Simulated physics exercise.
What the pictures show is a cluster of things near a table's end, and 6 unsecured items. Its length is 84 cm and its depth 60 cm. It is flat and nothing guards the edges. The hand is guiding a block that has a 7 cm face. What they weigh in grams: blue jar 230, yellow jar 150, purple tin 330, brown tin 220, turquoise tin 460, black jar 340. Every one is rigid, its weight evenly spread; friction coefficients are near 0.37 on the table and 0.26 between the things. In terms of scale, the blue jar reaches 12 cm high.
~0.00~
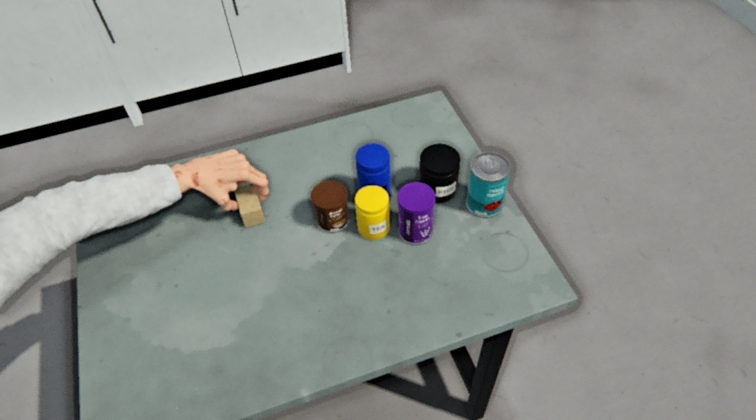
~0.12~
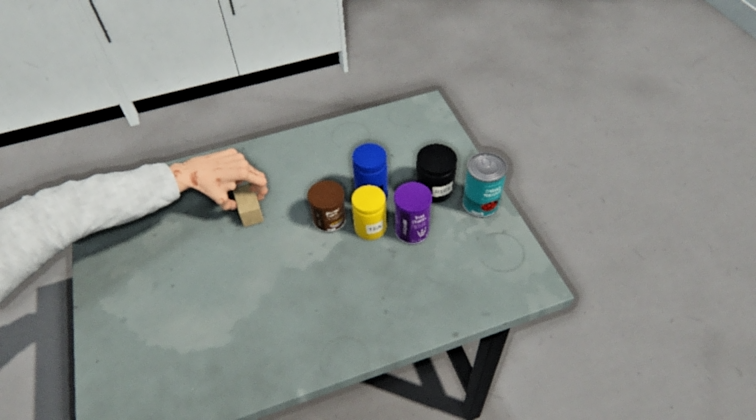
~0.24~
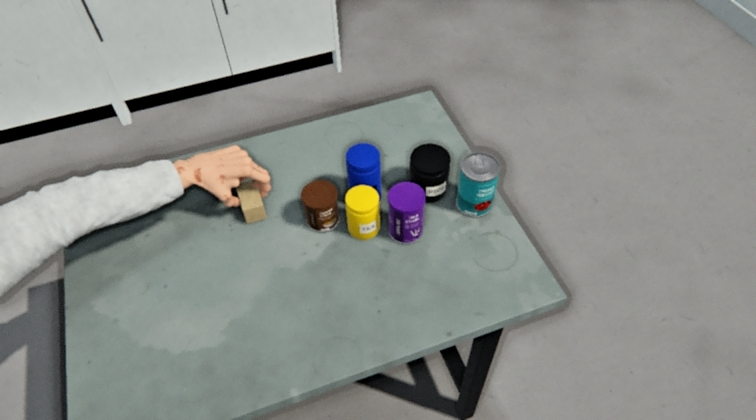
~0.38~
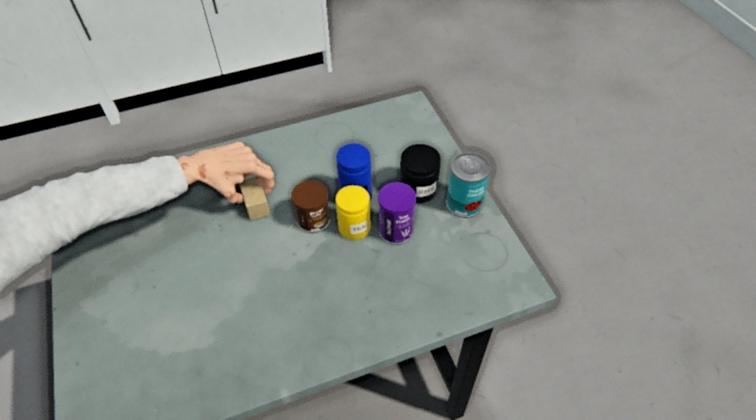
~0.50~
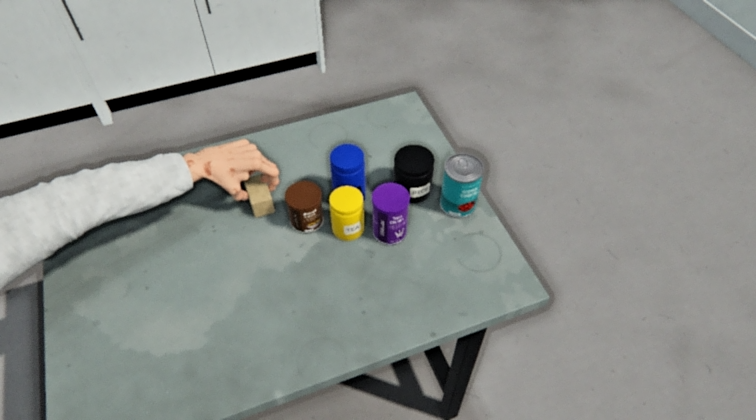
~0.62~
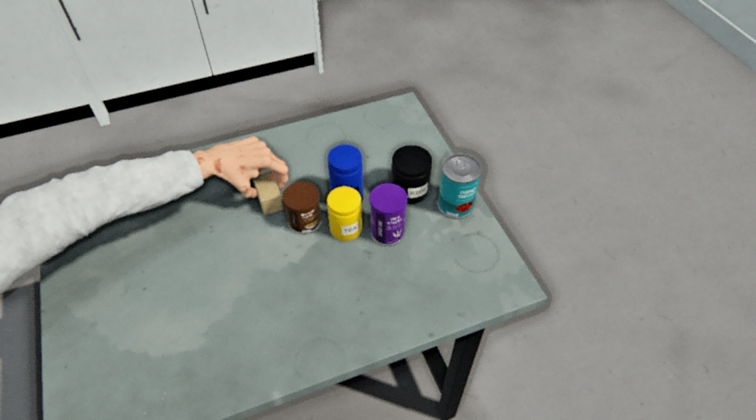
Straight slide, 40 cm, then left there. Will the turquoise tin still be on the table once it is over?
Yes.
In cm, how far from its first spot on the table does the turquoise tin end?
It ends about 0 centimetres from where it started.
After 1.02 s, block slid 17 cm.
After 1.32 s, block slid 23 cm; blue jar slid 3 cm.
After 1.52 s, block slid 27 cm; blue jar slid 3 cm.
After 2.02 s, block slid 36 cm; blue jar slid 3 cm.
At rest (2.6 s), all 6 in place, give or take 4 cm. Seen from the same camera at the end, turquoise tin near (459, 187).
